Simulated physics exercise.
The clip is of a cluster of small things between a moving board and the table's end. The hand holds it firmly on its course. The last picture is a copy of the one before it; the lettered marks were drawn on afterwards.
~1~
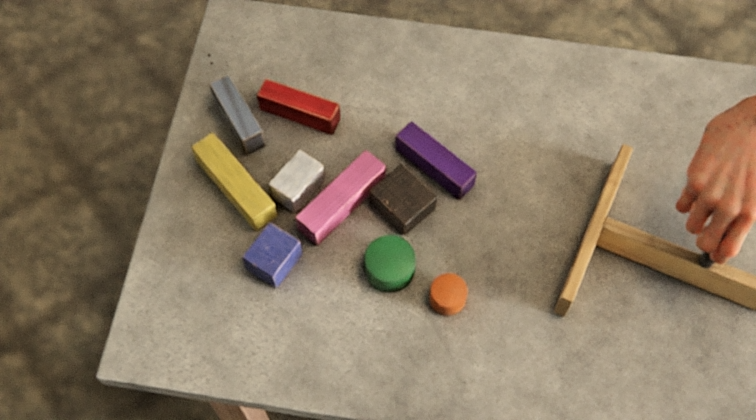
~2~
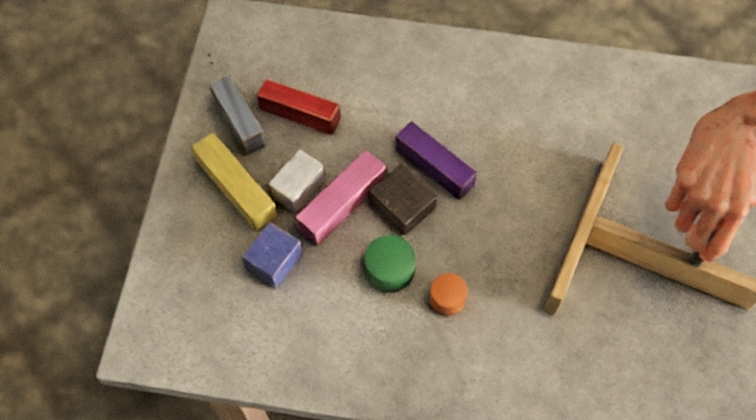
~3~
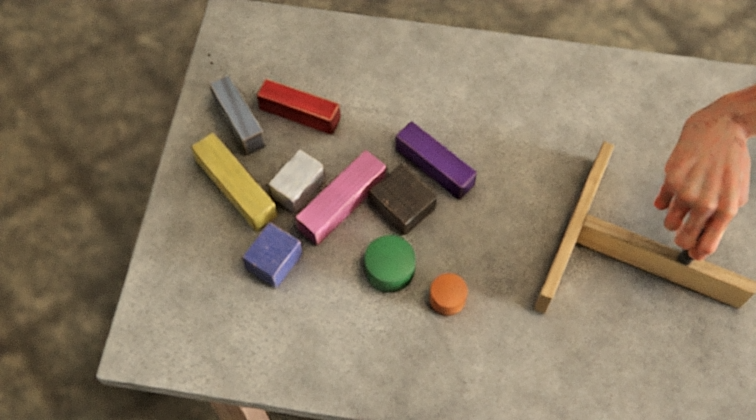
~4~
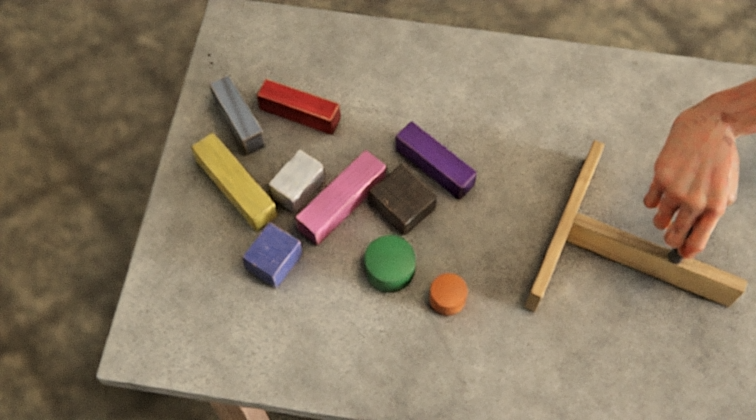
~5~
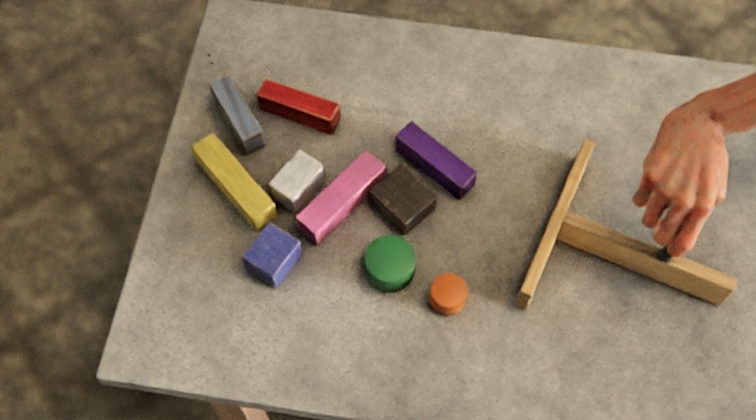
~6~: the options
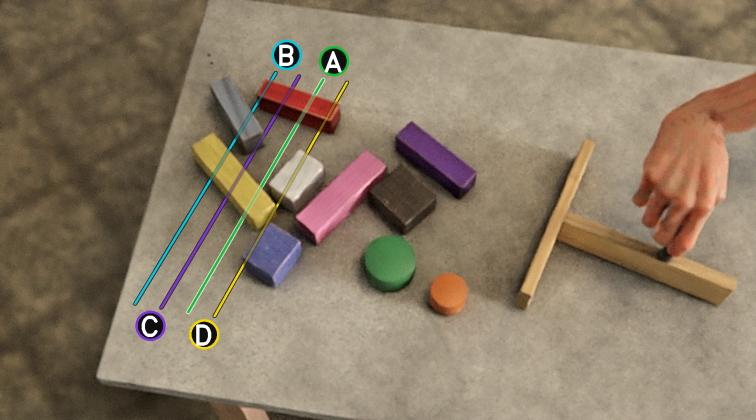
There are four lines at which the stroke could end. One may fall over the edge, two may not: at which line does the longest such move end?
No farther than A.
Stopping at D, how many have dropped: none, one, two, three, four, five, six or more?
By then, none.
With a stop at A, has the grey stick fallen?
By then, no.
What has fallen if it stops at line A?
The yellow bar goes over.
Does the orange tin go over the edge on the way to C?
No.
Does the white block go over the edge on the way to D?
By then, no.
On the marked copy, A at (260, 189); B at (210, 181); C at (234, 185); D at (285, 192).
Following A. Soon after the start, board (450, 198); orange tin (398, 302); green tin (385, 261).
Later, board (343, 183); yellow bar (209, 172); grey stick (231, 108).
In the end, board (260, 171); yellow bar over the edge; white block (180, 140); one fallen.
As for the rest, B drops three; C drops two; D is within the limit but short.
